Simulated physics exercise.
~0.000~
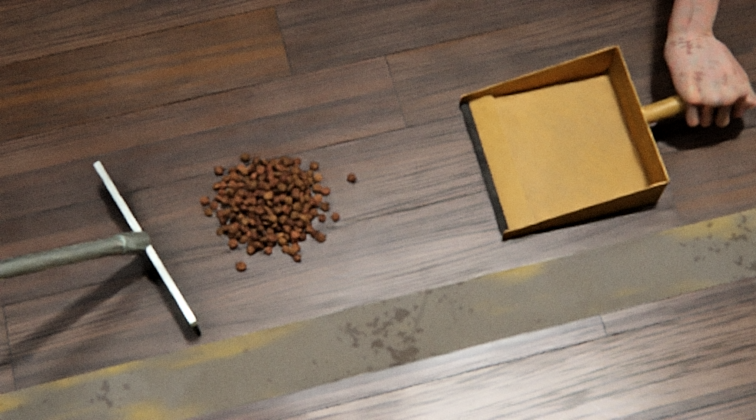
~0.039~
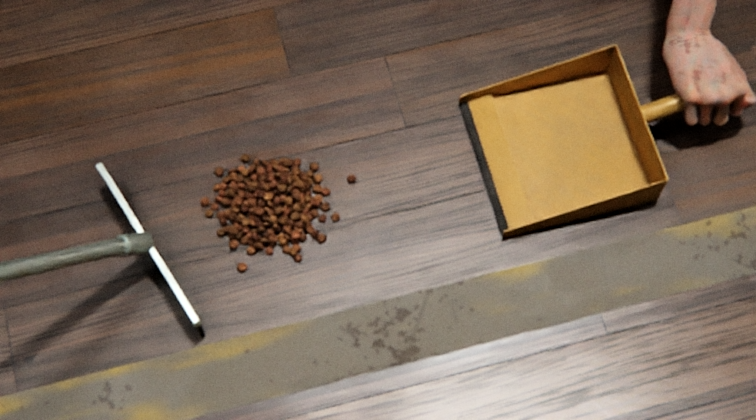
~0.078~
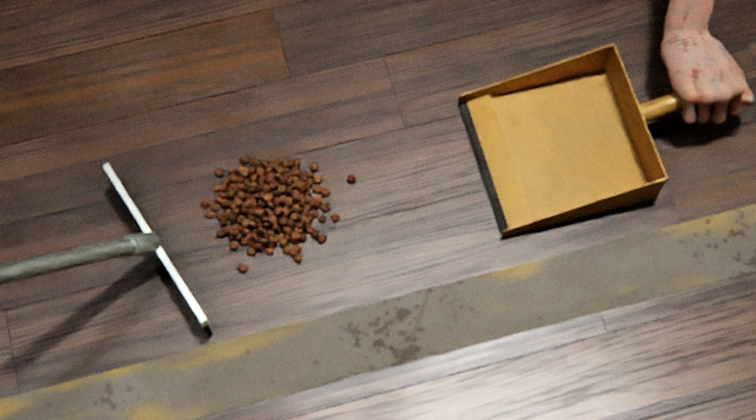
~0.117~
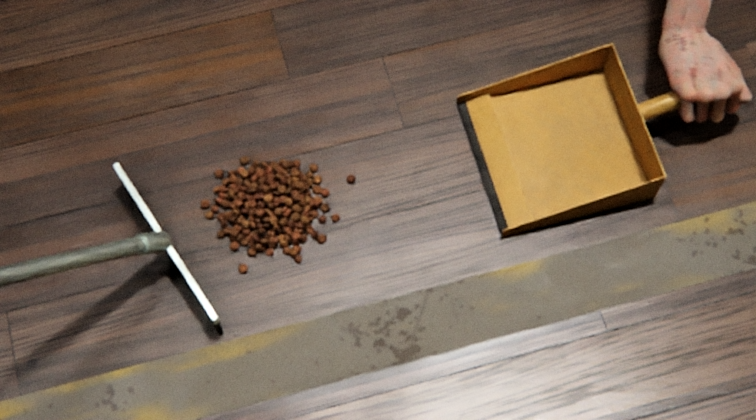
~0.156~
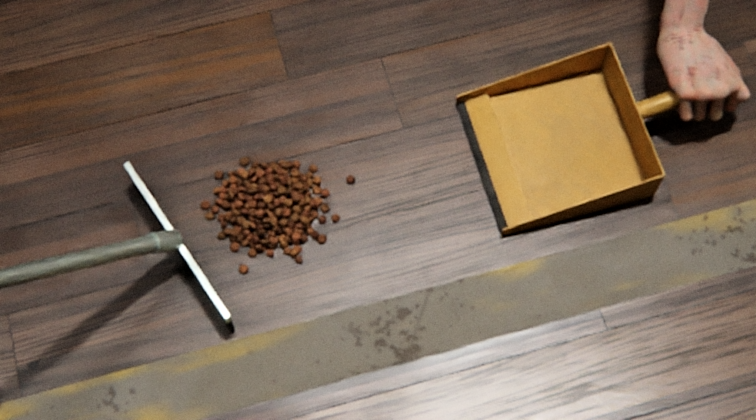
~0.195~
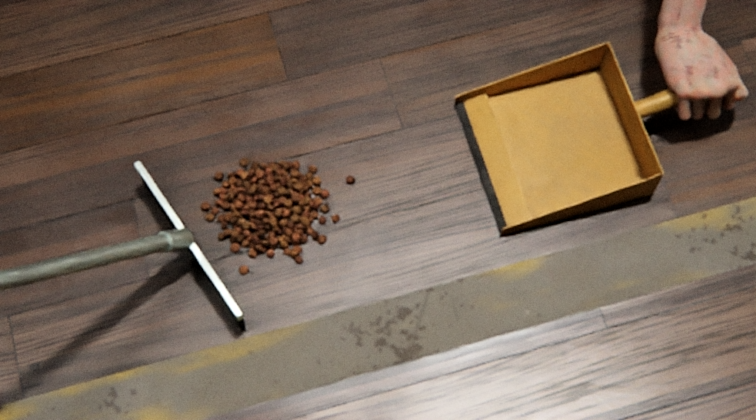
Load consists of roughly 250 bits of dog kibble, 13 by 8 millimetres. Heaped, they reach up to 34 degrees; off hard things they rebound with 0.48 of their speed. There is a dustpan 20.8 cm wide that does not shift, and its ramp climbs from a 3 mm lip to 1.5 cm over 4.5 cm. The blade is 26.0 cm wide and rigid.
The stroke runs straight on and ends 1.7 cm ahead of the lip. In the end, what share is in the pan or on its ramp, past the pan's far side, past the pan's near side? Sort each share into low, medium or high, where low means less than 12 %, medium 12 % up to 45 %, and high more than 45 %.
Shares - pan: Low, far side: Medium, near side: Low.
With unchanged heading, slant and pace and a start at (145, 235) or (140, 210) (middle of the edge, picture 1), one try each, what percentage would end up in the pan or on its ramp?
Estimates: 10 percent and 15 percent.
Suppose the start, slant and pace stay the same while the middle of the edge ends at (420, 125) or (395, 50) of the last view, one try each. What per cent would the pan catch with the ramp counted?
Some 15 per cent on the first try, 0 per cent on the second.
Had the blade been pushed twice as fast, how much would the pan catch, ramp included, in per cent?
About 5 per cent.
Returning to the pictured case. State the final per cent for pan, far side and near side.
Pan: 0%. Far side: 20%. Near side: 0%.
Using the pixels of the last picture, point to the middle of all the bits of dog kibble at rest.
Approximately (438, 148) in the last view.
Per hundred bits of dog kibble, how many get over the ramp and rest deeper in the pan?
About 0 %.
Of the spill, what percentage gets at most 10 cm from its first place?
5 percent, roughly.
After 0.65 s, middle of the blade 24 cm from the lip; 0 % over the lip, far side 5 %, near side 0 %.
After 0.95 s, middle of the blade 13 cm from the lip; 0 % over the lip, far side 15 %, near side 0 %.
After 1.35 s, middle of the blade 6 cm from the lip; 0 % over the lip, far side 20 %, near side 0 %.
At rest (1.7 s), pan 0 %, far side 20 %, near side 0 %, in front of the lip or behind the blade 75 %.
